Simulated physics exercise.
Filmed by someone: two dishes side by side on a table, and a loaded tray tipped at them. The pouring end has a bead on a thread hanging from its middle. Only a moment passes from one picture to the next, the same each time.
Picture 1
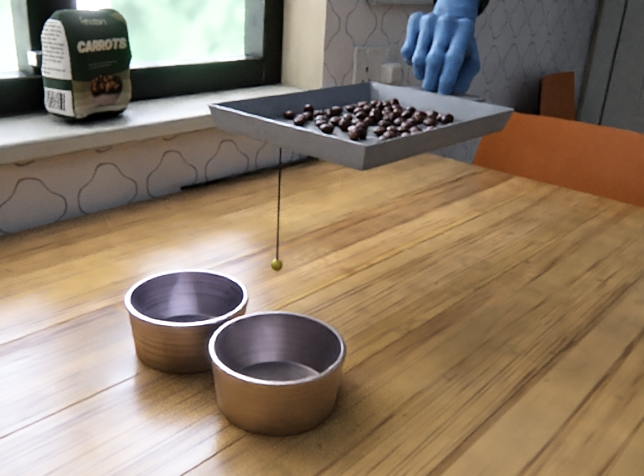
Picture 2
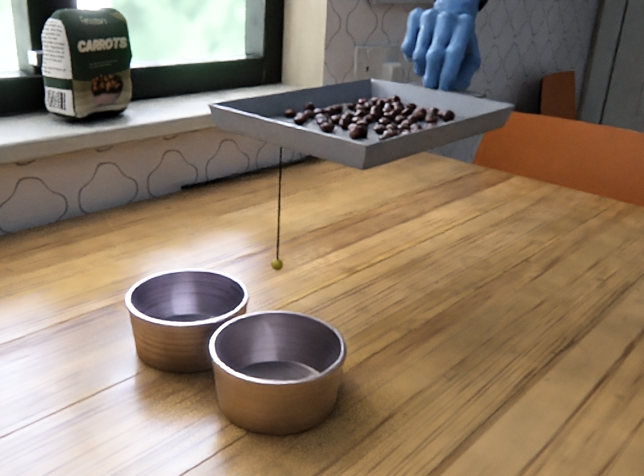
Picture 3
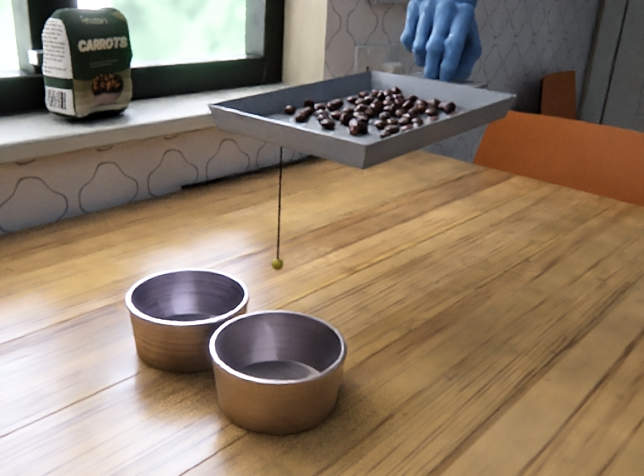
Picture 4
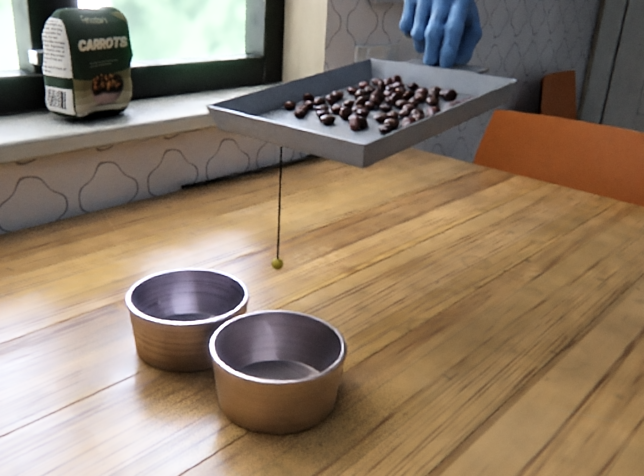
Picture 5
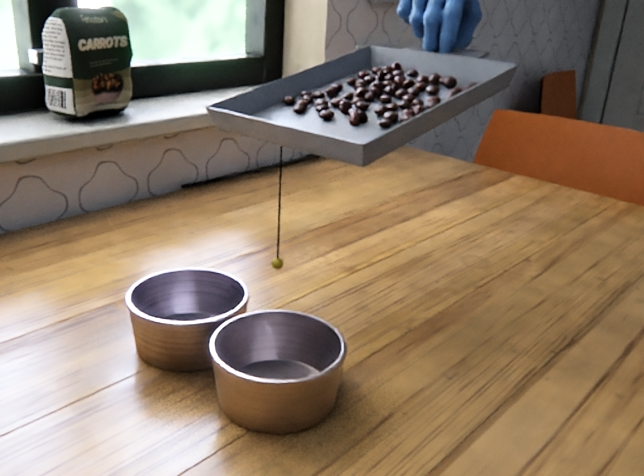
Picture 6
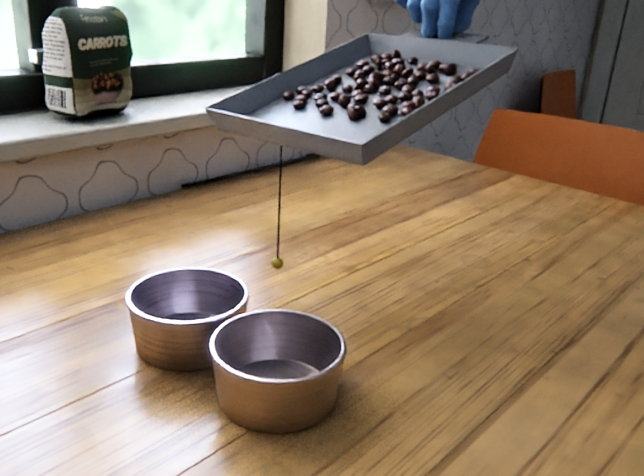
We see a blue-gloved hand at the far side of a gray tray of small dark brown pieces, gradually tilting it toward the near side above a wooden table, while two round dishes and a hanging bead stay still.
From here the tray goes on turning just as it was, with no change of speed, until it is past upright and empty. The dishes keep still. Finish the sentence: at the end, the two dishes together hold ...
... more than half of the load.
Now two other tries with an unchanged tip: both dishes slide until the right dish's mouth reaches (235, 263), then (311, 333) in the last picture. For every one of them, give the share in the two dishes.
It would be near 40 per cent first and near 70 per cent second.
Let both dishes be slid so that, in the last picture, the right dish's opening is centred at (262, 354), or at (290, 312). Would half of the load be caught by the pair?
Result, first setup: The minor share; second setup: The bulk.
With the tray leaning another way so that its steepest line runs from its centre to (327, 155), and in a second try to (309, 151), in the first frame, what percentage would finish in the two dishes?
About 30 % and 70 %.
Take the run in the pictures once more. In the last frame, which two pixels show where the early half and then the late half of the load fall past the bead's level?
I'd say around (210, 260) at first, then around (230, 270).
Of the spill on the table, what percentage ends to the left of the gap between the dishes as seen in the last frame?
Roughly 70 %.
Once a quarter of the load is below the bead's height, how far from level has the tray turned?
100°.
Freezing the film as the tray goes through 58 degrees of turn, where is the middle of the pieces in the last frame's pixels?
In the last view, the load is centred close to (267, 125).
Just after the last frame, tray tipped steeply; almost all on the tray; about a tenth in the air.
A moment on, tray tipped right over; roughly two thirds on the tray; about a tenth in the left dish; about a tenth outside both; about a tenth in the air.
Further on, tray tipped past a quarter turn; roughly a quarter in the right dish; roughly half in the left dish; roughly a third outside both.
When it is over, tray tipped past a quarter turn; roughly a quarter in the right dish; roughly half in the left dish; roughly a third outside both.
